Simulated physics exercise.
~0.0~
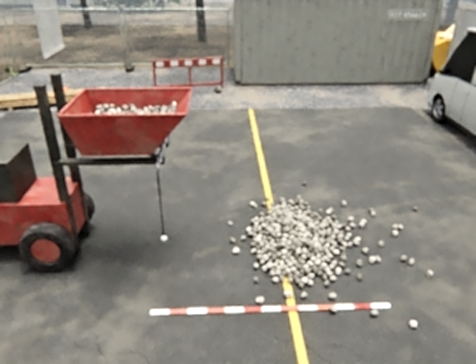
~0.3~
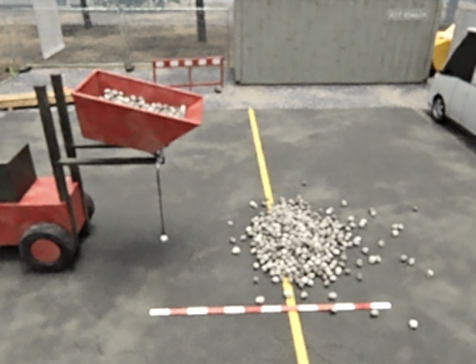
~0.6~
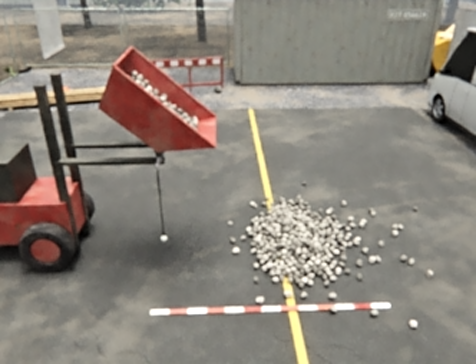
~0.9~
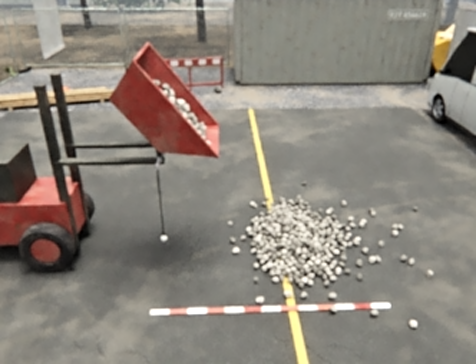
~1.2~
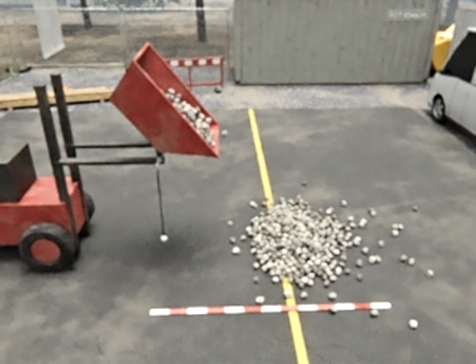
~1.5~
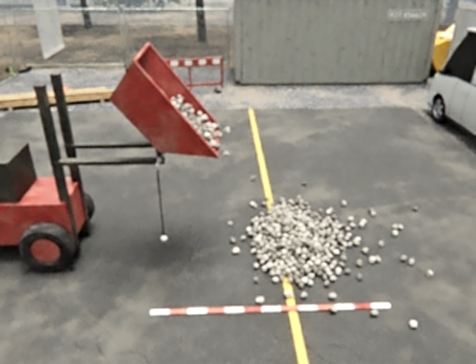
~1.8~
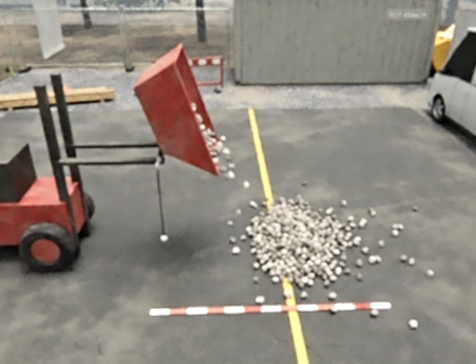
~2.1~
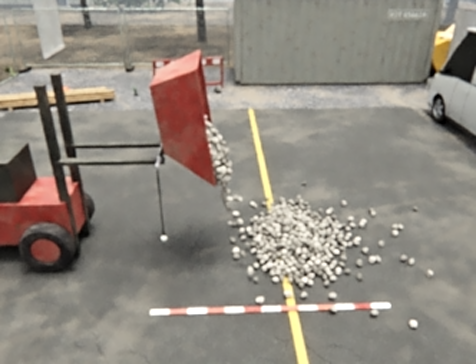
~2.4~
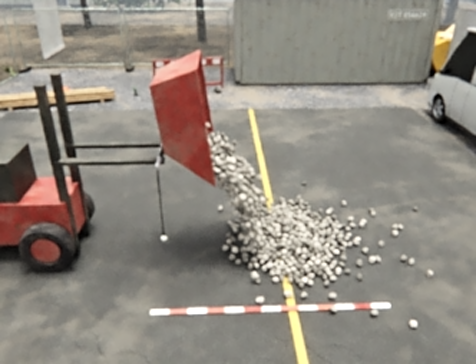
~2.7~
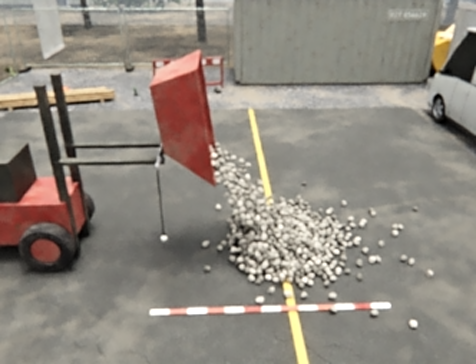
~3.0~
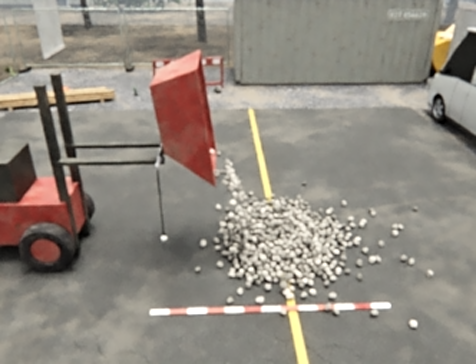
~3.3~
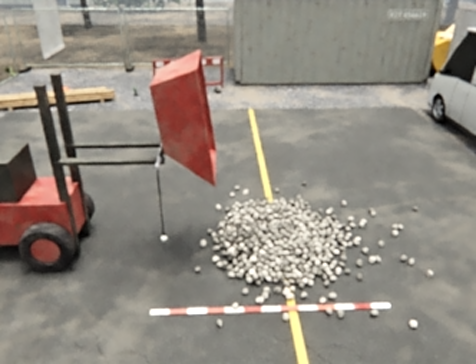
We see a red forklift tip its raised skip of pale stones to the right, pause, then tilt it steeper until the stones pour onto an existing pile across a yellow line, leaving the skip empty and the heap larger, mostly on the line's left.
